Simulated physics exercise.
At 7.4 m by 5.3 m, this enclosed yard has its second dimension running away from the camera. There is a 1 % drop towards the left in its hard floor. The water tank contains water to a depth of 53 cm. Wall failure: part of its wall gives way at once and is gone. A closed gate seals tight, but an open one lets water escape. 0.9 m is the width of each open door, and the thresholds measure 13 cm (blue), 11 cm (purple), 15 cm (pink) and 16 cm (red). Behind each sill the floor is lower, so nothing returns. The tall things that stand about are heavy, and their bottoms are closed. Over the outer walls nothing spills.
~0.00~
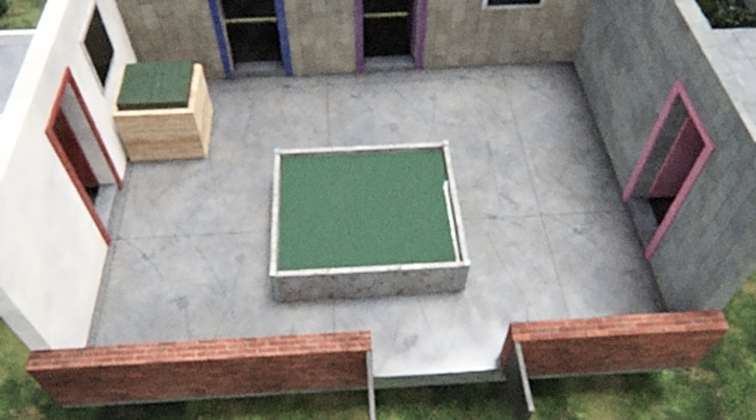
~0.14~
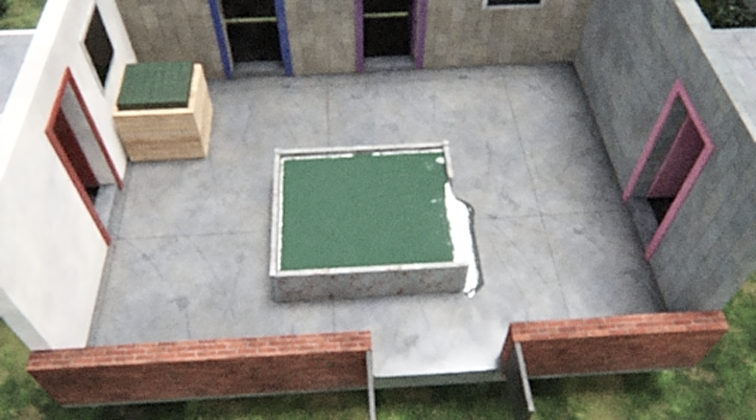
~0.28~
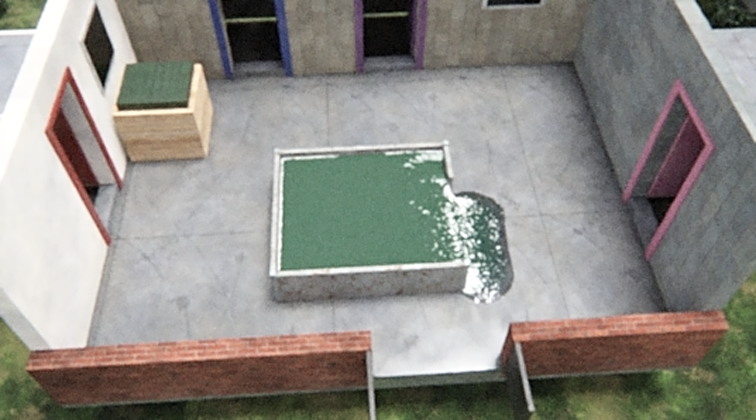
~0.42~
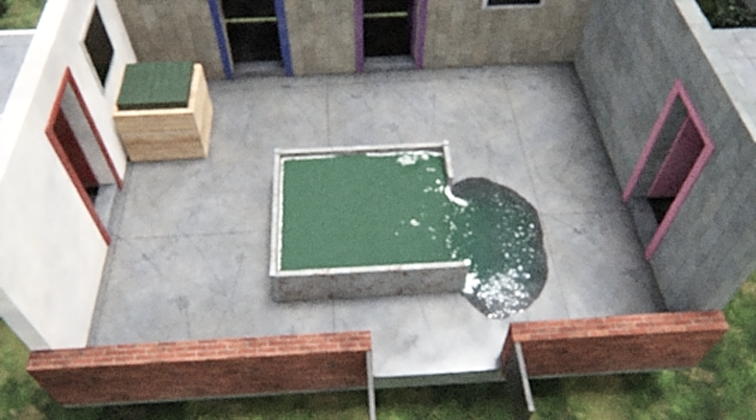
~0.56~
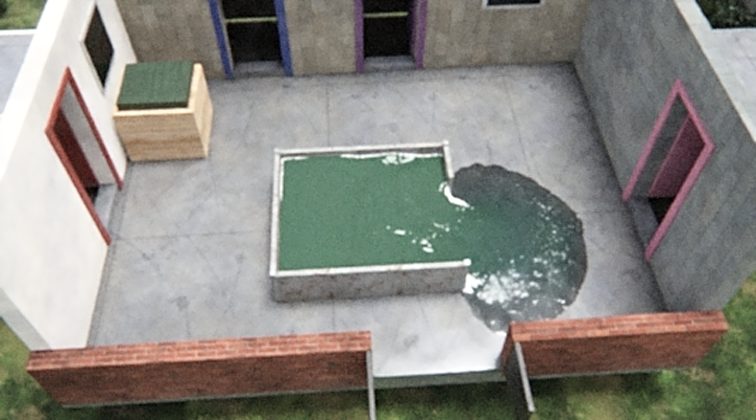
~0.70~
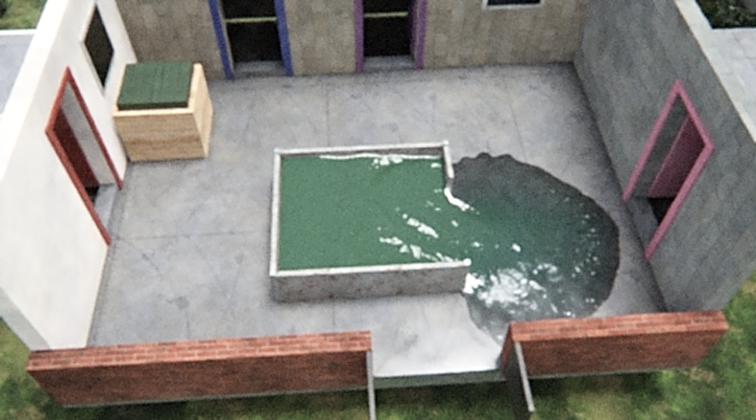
At first, green water lies still in a low rectangular tank in the middle of a walled grey yard. Part of the tank's right side gives way and water pours out, flecked with white, then spreads across the floor in a widening rounded pool, mostly towards the right-hand wall.
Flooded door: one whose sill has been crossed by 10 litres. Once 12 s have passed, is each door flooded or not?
At that moment the blue door is not flooded, the purple door is not flooded, the pink door is flooded, the red door is not flooded.
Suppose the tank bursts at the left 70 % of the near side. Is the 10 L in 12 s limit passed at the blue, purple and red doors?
Against that limit: Blue not over, purple not over, red under.
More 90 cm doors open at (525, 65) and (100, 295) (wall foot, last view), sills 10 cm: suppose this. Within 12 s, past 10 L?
More, less.
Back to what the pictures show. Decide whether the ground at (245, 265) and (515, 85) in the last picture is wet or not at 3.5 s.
I'd call them spared and then drenched.
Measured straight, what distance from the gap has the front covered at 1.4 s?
Roughly 3.0 metres out.
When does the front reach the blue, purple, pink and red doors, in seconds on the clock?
Blue: 5.5 s; purple: 4.0 s; pink: 0.8 s; red: 8.5 s.
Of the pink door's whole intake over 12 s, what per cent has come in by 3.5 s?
About 90%.
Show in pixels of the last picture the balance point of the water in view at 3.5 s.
It lies at roughly (485, 226) in pixels.
After 1.4 s water covers 25 % of the floor and is deepest (28 cm) near (463, 266); blue door not reached, purple door not reached, pink door 20 cm at the sill, 14 L in, red door not reached.
After 2.2 s water covers 25 % of the floor and is deepest (36 cm) near (660, 289); blue door not reached, purple door not reached, pink door 25 cm at the sill, 50 L in, red door not reached.
After 3.5 s water covers 35 % of the floor and is deepest (23 cm) near (559, 271); blue door not reached, purple door not reached, pink door 22 cm at the sill, 111 L in, red door not reached.
After 7.0 s water covers 80 % of the floor and is deepest (14 cm) near (538, 81); blue door 4 cm at the sill, 0 L in, purple door 8 cm at the sill, 0 L in, pink door 10 cm at the sill, 127 L in, red door not reached.
After 12.0 s water covers 95 % of the floor and is deepest (14 cm) near (139, 109); blue door 12 cm at the sill, 0 L in, purple door 6 cm at the sill, 0 L in, pink door 4 cm at the sill, 127 L in, red door 10 cm at the sill, 0 L in.
